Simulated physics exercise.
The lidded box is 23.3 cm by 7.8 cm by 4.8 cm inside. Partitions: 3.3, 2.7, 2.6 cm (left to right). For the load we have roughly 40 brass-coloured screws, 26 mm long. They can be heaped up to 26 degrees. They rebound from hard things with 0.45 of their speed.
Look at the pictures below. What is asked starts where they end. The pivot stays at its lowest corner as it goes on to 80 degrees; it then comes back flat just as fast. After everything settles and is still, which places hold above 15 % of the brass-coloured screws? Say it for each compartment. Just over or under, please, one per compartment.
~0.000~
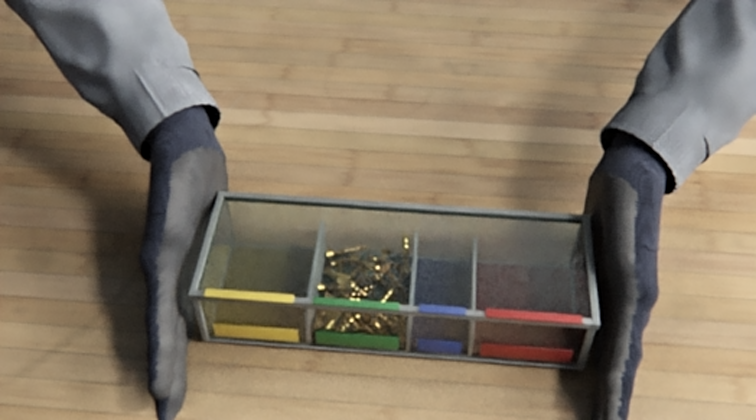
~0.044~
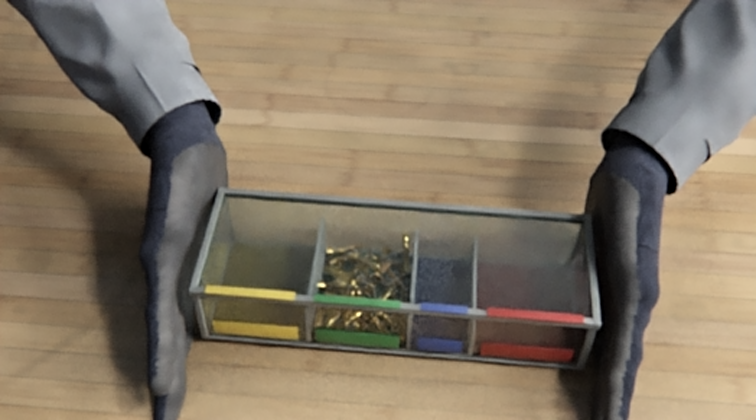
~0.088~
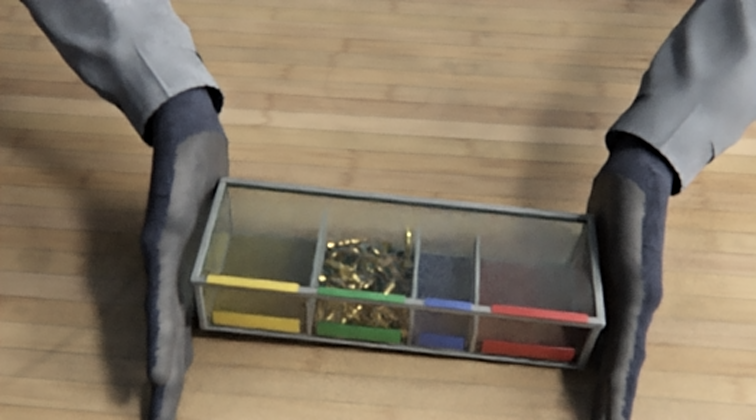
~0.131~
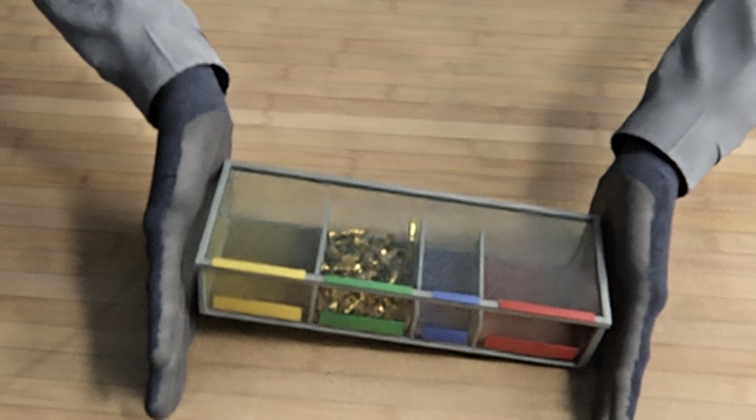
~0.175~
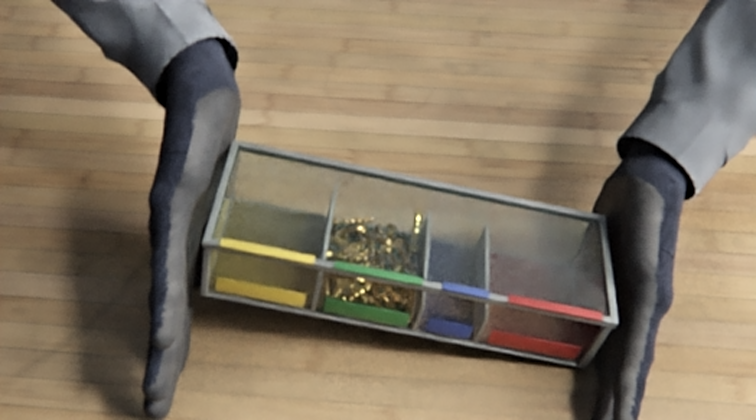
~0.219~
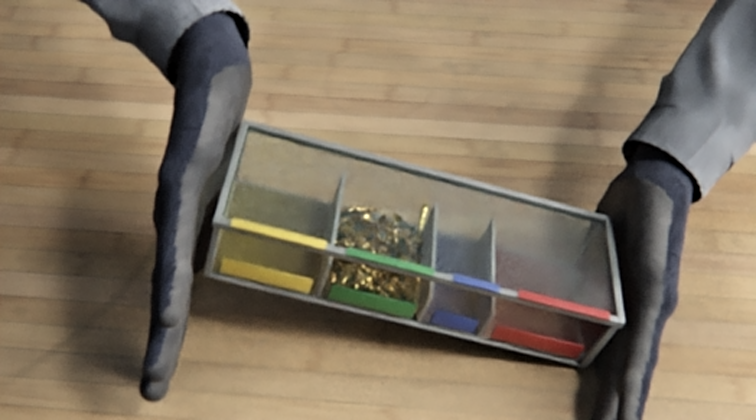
Result: Red: Succeeds; blue: Fails; green: Succeeds; yellow: Fails.
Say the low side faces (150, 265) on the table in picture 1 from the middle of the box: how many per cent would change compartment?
My best guess is some 10 per cent.
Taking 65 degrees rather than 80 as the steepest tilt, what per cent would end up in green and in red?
You'd find green with 90 % and red with 5 %.
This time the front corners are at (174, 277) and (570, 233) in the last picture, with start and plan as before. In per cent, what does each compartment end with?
Final shares, in per cent - red: 0, blue: 0, green: 90, yellow: 10.
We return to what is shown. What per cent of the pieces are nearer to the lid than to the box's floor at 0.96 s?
Around 20 in a hundred, give or take.
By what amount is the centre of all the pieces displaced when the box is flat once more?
About 4.5 cm.
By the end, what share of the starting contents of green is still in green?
That comes out at about 70 percent.
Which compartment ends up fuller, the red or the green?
Green compartment.
Then, at 0.96 s, tilt 80 degrees; blue 5 %, green 90 %.
After 1.46 s, tilt 34 degrees; red 20 %, blue 10 %, green 70 %.
After 2.02 s, tilt 0 degrees; red 20 %, blue 10 %, green 70 %.
At rest (2.6 s), red 20 %, blue 10 %, green 70 %, yellow 0 %.
